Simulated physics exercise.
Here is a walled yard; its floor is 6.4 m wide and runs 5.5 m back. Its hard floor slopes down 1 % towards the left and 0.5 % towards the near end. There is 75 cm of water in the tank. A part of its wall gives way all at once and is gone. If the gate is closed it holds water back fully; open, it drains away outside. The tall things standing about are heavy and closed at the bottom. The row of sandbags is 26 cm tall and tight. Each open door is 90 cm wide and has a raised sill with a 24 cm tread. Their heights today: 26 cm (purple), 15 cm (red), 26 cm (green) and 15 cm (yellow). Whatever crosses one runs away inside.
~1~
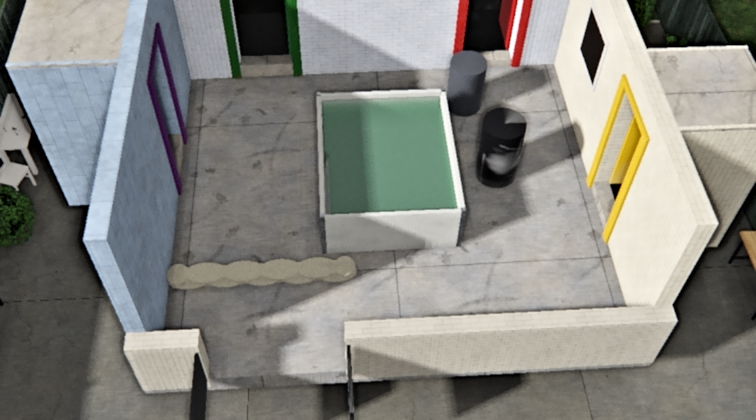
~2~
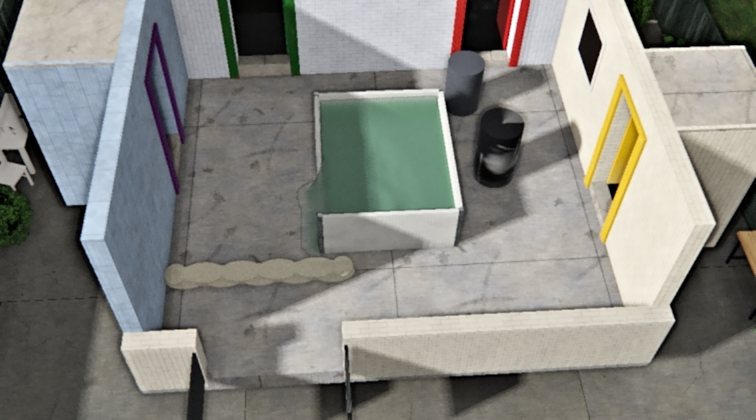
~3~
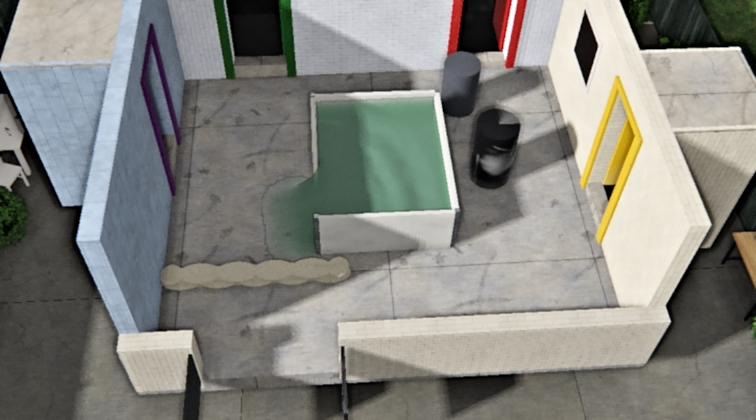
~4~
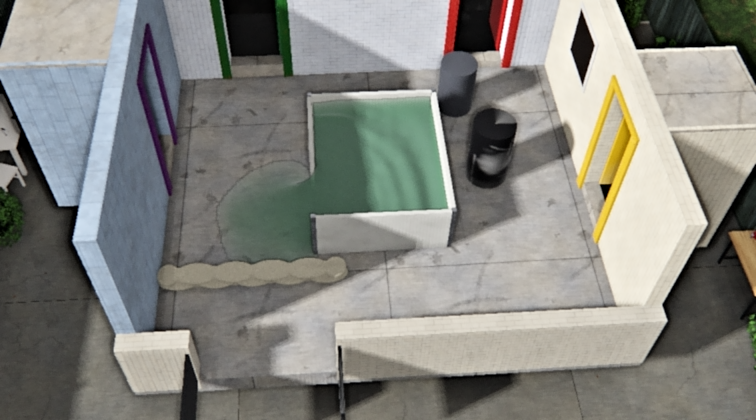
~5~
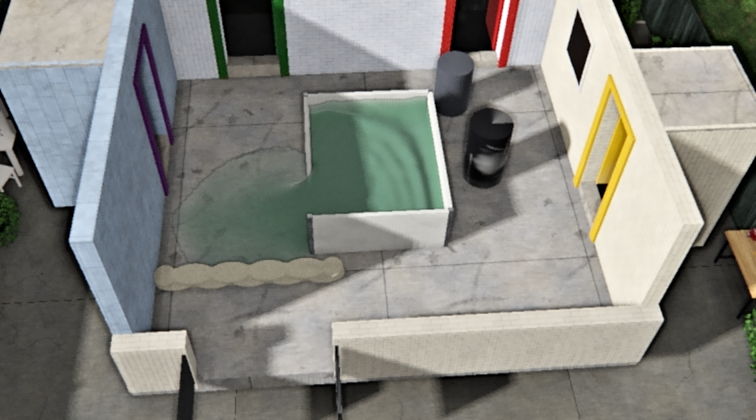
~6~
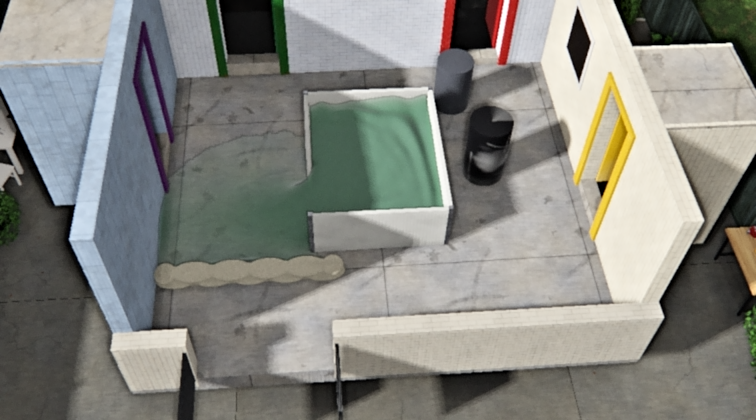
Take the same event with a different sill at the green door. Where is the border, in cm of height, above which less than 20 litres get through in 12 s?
Some 23 cm above the ground.
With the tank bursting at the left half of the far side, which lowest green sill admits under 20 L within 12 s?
Some 22 cm.
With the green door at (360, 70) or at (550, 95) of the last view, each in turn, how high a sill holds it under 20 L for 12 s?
About 13.5 and 13.0 cm.
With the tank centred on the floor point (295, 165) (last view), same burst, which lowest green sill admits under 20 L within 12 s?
About 19 cm.
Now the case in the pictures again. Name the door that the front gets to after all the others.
Last comes the yellow one.
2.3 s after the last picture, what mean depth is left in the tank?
Some 31 cm.
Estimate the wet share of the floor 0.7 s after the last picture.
Near 20 per cent is wet.
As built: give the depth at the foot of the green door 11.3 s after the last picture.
Roughly 12.0 cm deep.
Then, 0.7 s after the last picture water covers 20 % of the floor, deepest (64 cm) near (159, 263); it has not reached the green door.
Then, 2.3 s after the last picture water covers 45 % of the floor, deepest (40 cm) near (171, 272); 29 cm at the green door, 1 litre in over its 26 cm sill.
Then, 11.3 s after the last picture water covers 95 % of the floor, deepest (17 cm) near (156, 295); 12 cm at the green door, 8 litres in over its 26 cm sill.
At the green door as built, the water peaked near 29 cm, 2.1 s after the last picture.
Run again over the same 12 s with other heights there, 31 litres in over 21 cm, 3 litres over 28.5 cm. The limit of 20 litres is kept from about 23 cm up.
